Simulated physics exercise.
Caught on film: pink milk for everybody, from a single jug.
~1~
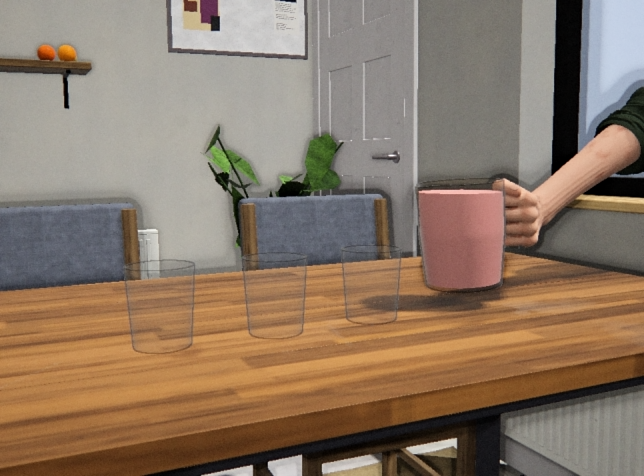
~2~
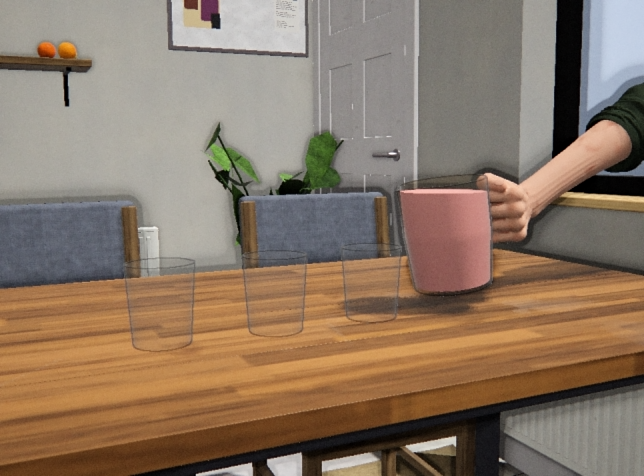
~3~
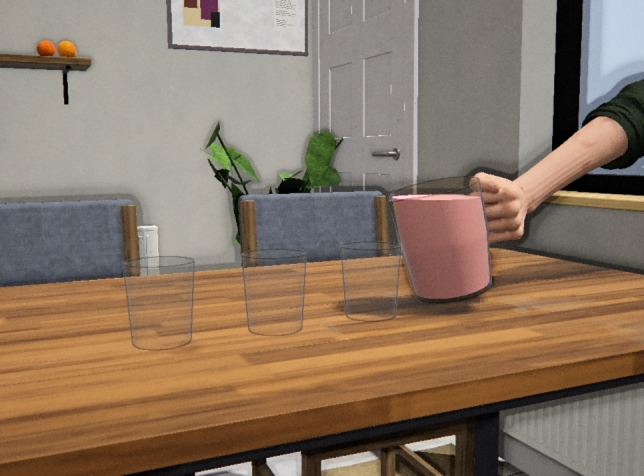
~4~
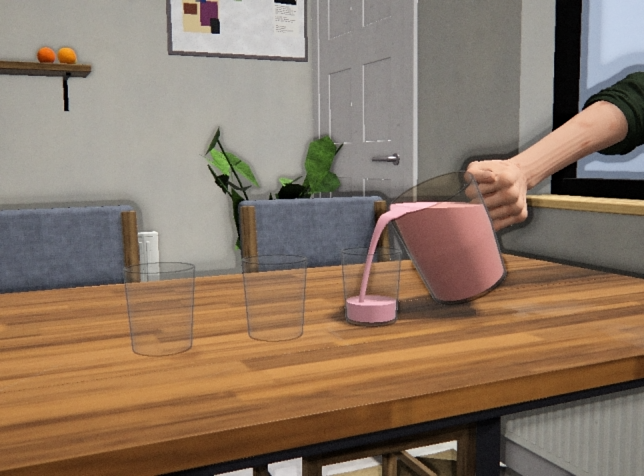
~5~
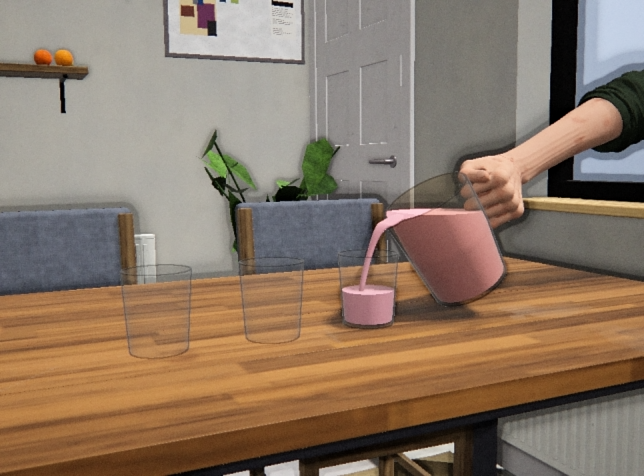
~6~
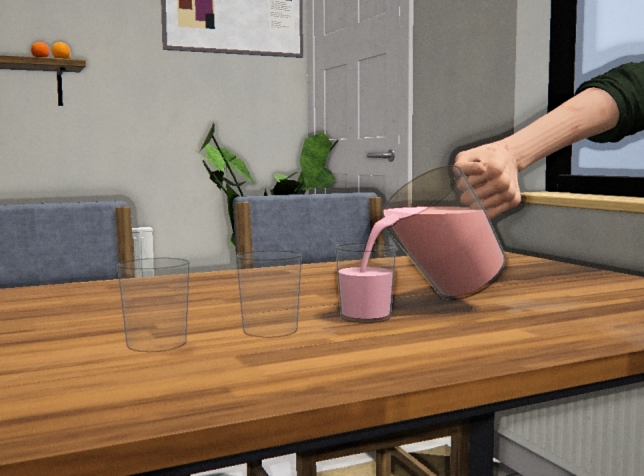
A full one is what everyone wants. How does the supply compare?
The supply keeps up.
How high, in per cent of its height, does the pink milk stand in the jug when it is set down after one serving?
Roughly 70 per cent of its height.
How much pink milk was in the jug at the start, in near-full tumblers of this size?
Estimate: Near 4.5 servings.
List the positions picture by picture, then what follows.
In the first frame, the jug is on its way; jug (462, 231) nearly full; three tumblers, the last at (161, 303).
The second frame shows the pink milk nears the lip; jug nearly full, surface at (443, 192); the first is empty.
The third frame shows the pink milk nears the lip; jug (443, 236) nearly full; three tumblers, the last at (160, 299).
The fourth frame shows pouring; jug (449, 237) tipped 25° with nearly all of its load; the first is about a quarter full.
The fifth frame shows pouring; jug (447, 238) tipped 30° with nearly all of its load; three tumblers, the last at (158, 308).
The sixth frame shows pouring; jug (446, 232) tipped 35° with nearly all of its load; the first is about two thirds full.
A moment on, the first is about three quarters full.
Further on, the first is done and the jug has about three quarters of its load.
When it is over, all three are full and about a third of the pink milk is over.
